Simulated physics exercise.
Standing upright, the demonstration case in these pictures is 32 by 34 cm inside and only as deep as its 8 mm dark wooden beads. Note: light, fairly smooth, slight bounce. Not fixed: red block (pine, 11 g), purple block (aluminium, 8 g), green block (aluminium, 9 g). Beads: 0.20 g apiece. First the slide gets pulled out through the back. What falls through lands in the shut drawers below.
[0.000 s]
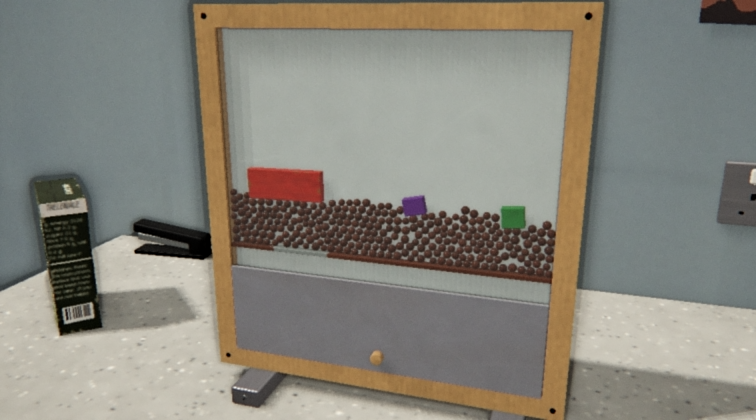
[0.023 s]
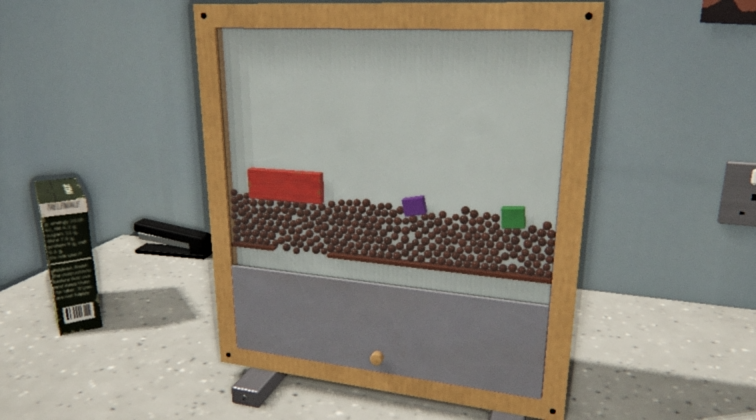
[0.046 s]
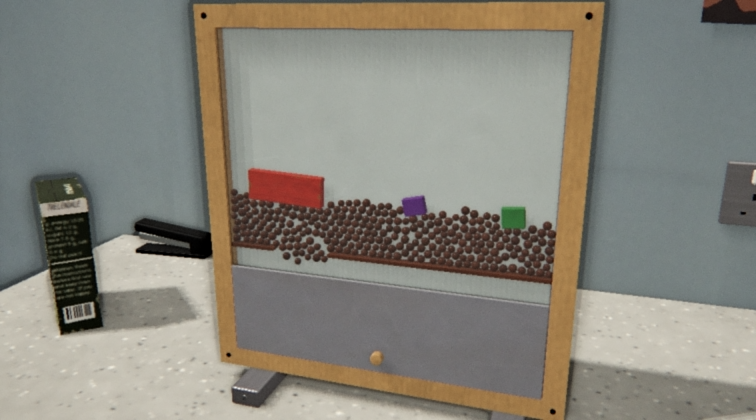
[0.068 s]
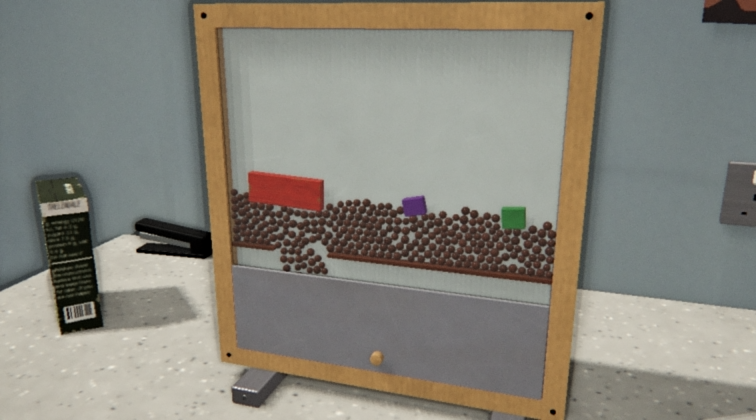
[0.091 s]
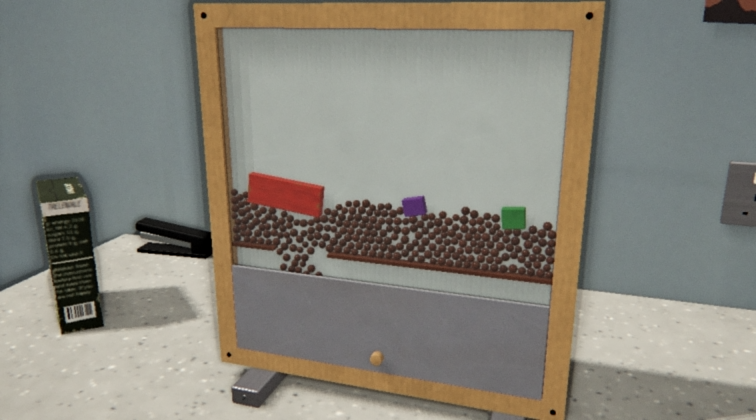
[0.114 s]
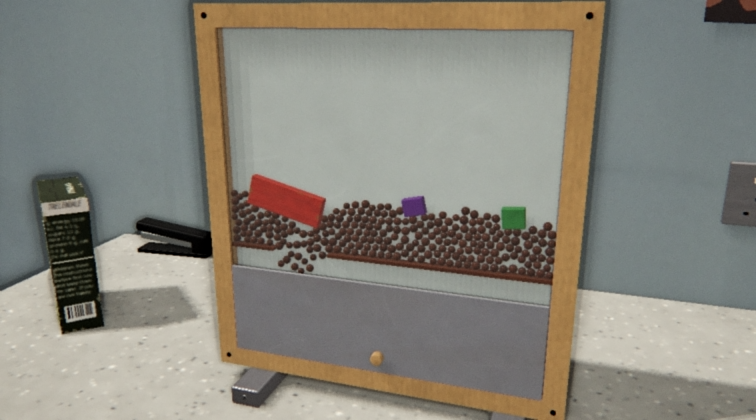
Red block sinking and tilting down to the right as dark beads drop through a gap below, purple and green blocks barely moving.
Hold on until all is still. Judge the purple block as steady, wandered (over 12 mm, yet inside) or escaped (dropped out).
Wandered.
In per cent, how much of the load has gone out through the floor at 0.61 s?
It should be near 35 per cent.
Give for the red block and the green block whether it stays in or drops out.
Result - red: Escaped, green: Retained.
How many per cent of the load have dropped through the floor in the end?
Roughly 50%.
After 0.26 s, 25 % are out; red block moved 4.2 cm tilted 51°; purple block moved 0.2 cm tilted 9°; green block moved 0.0 cm tilted 5°.
After 0.61 s, 35 % are out; red block below the floor; purple block moved 0.9 cm tilted 9°; green block moved 0.0 cm tilted 5°.
After 1.31 s, 45 % are out; red block below the floor; purple block moved 0.9 cm tilted 10°; green block moved 0.0 cm tilted 5°.
At rest by 2.8 s, 50 % are out; red block below the floor; purple block moved 6.2 cm tilted 86°; green block moved 0.2 cm tilted 6°.
